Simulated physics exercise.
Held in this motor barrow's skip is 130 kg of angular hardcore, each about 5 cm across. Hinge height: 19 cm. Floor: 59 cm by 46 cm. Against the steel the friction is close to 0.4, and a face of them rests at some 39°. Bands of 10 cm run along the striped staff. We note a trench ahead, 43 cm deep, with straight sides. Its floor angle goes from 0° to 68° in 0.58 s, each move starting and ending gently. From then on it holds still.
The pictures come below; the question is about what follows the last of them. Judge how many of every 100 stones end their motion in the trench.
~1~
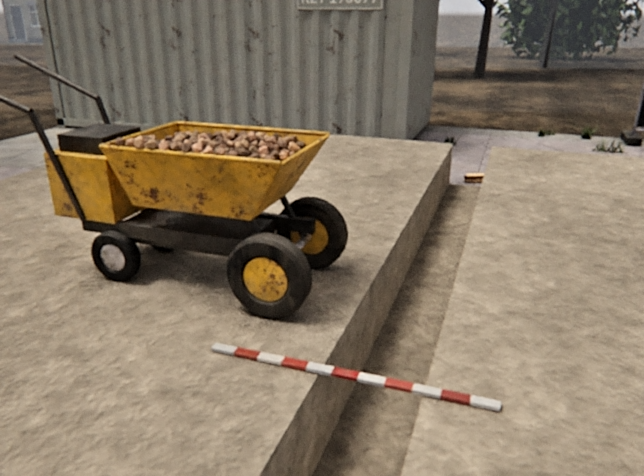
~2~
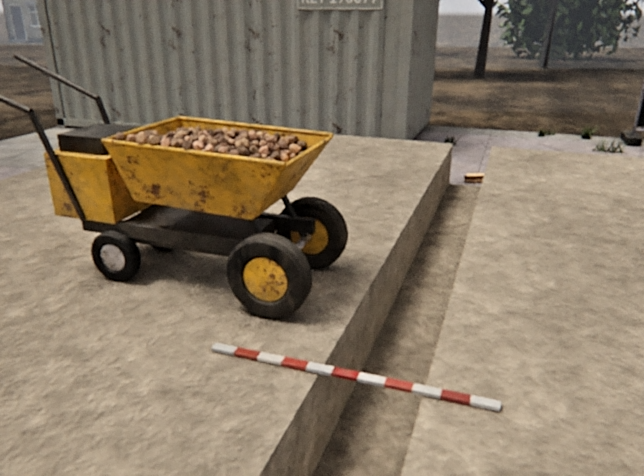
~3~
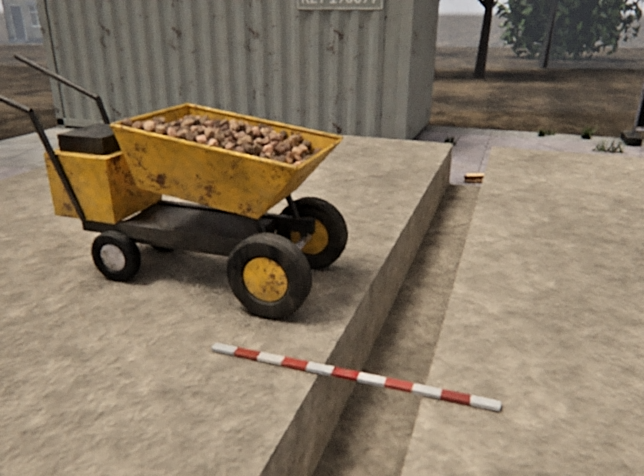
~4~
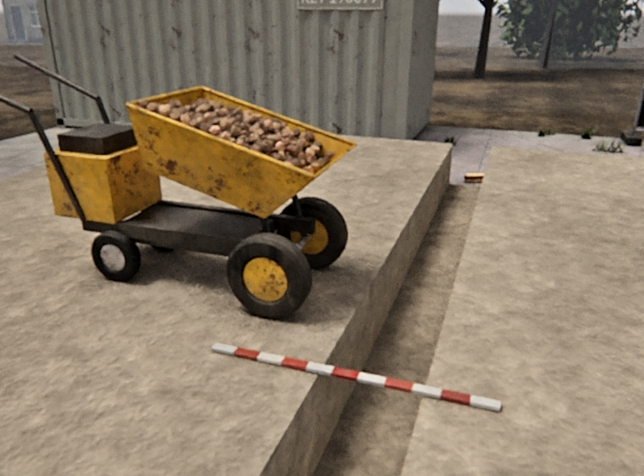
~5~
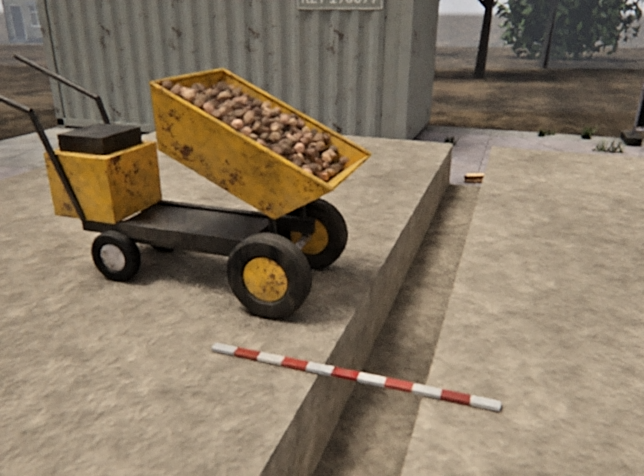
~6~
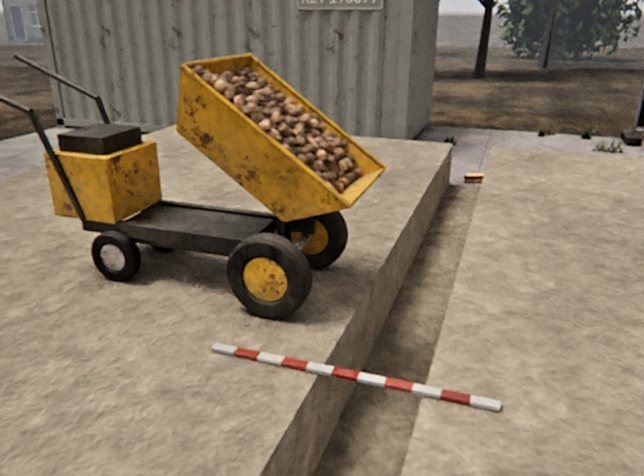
I would put it near 25 out of 100.
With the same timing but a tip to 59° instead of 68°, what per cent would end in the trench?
Some 20% would finish there.
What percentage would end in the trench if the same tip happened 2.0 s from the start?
It'd be some 45 per cent.
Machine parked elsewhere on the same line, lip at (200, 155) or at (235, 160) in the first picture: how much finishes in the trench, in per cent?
Roughly 70 in a hundred from the first, 60 in a hundred from the second.
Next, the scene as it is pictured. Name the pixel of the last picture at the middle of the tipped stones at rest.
About (488, 318).
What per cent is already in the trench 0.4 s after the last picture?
Roughly 15 percent of the load.
Then, 0.1 s after the last picture the floor is at 57°, 100 % in the skip; the foremost stones are at (369, 209).
Then, 0.4 s after the last picture the floor is at 68°, 76 % in the skip, 15 % in the trench, 9 % past the trench; the foremost stones are at (474, 316).
Then, 0.7 s after the last picture the floor is at 68°, 25 % in the skip, 19 % in the trench, 56 % past the trench; the foremost stones are past the picture's edge.
Then, 2.7 s after the last picture the floor is at 68°, 20 % in the skip, 25 % in the trench, 54 % past the trench; the foremost stones are past the picture's edge.
